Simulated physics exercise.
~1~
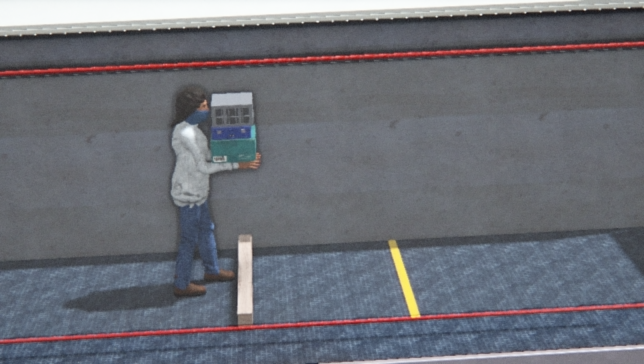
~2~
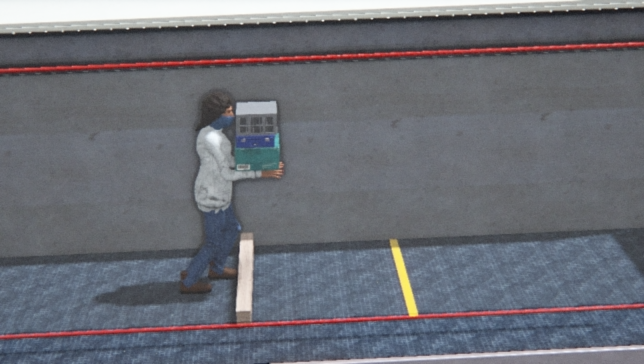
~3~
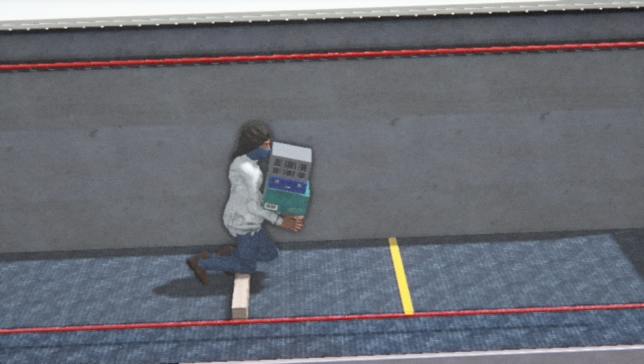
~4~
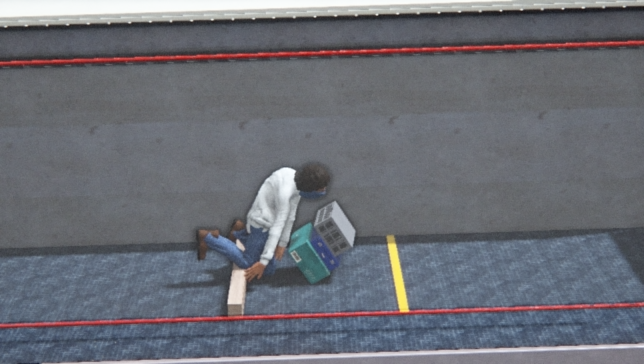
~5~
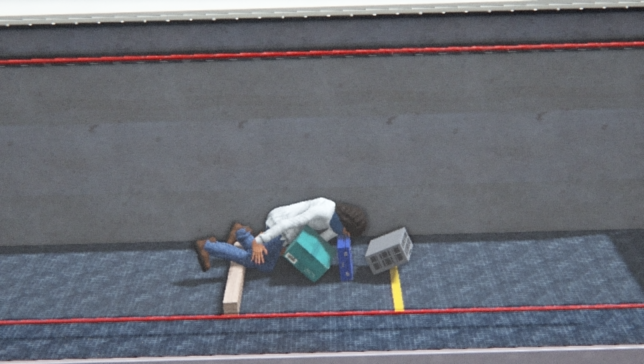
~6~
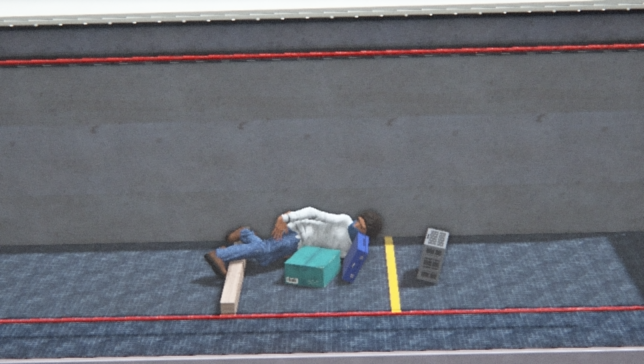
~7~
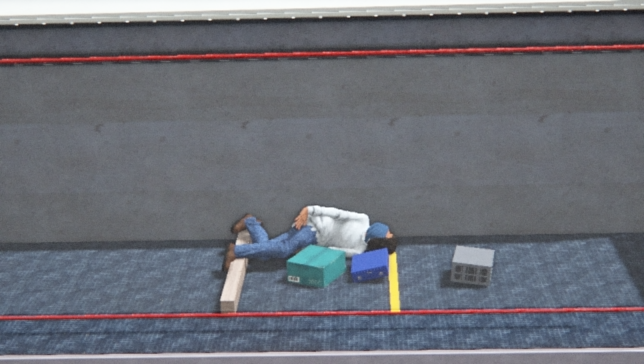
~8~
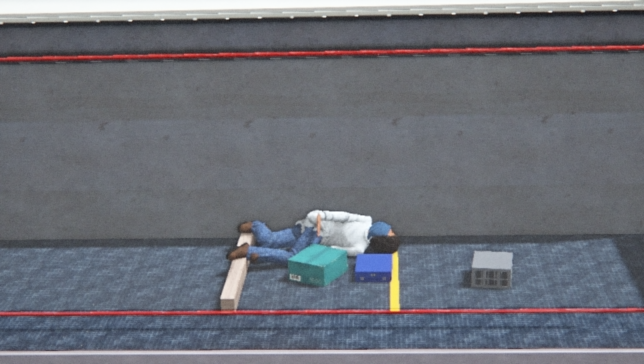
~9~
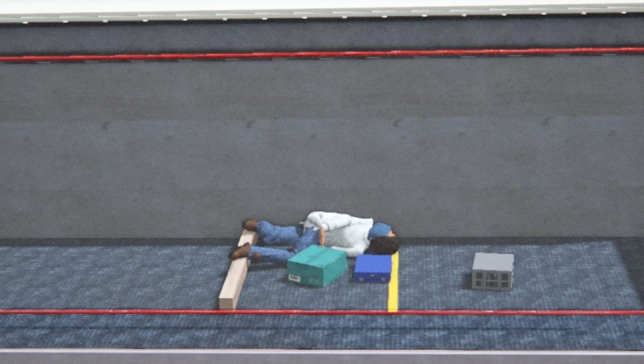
At first, a person in a pale top and jeans stands behind a low wooden rail, hugging a stack made of a grey crate, a blue toolbox and a teal carton. The person moves right into the rail, then sinks and pitches forward over it as the stack tilts. The boxes come apart near the floor while the person crumples down behind them. The grey crate tumbles right across the yellow line, and the blue toolbox rolls over. Finally the person lies limp, feet by the rail, with the carton and toolbox short of the line and the crate beyond it.
